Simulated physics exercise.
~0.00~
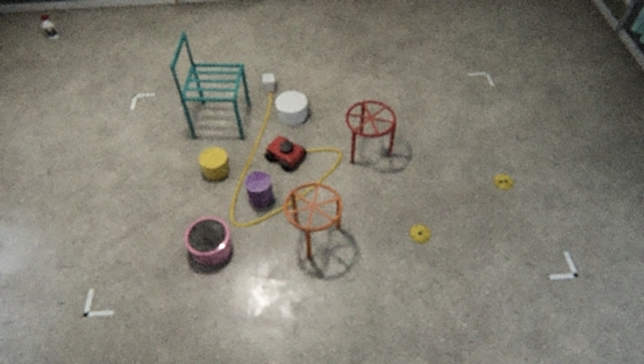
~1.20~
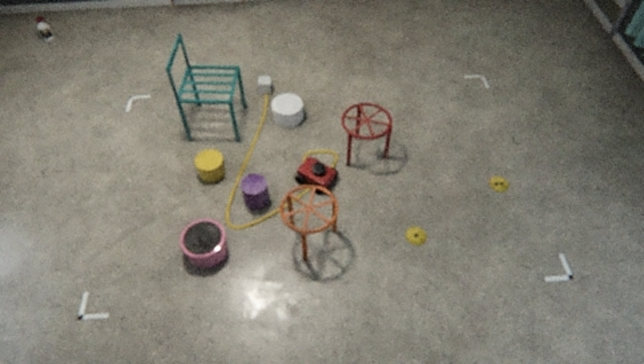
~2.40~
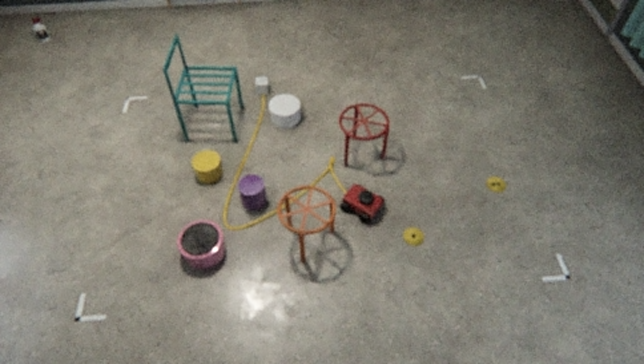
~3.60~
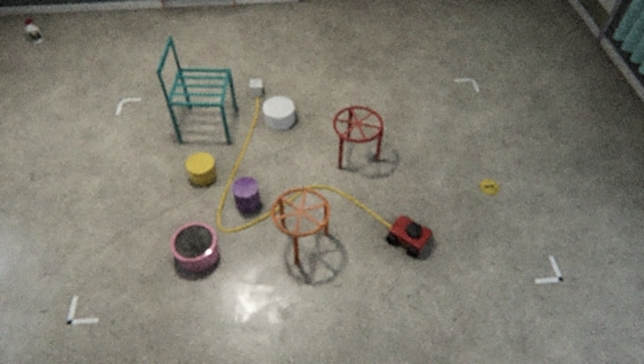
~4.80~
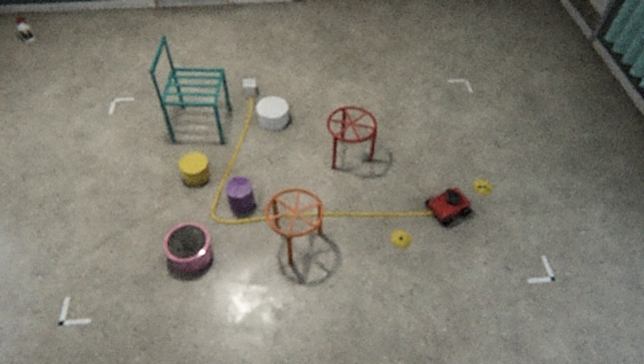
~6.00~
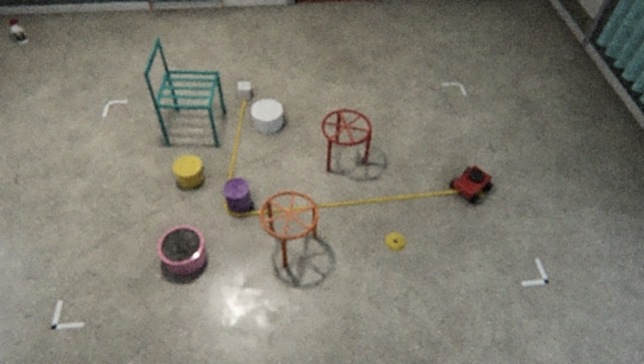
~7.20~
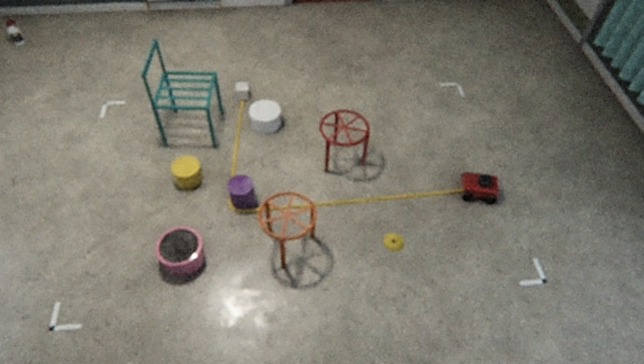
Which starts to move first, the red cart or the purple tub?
The red cart starts to move first. The purple tub shifts only near the end, after the cart has driven off to the right with the cord.
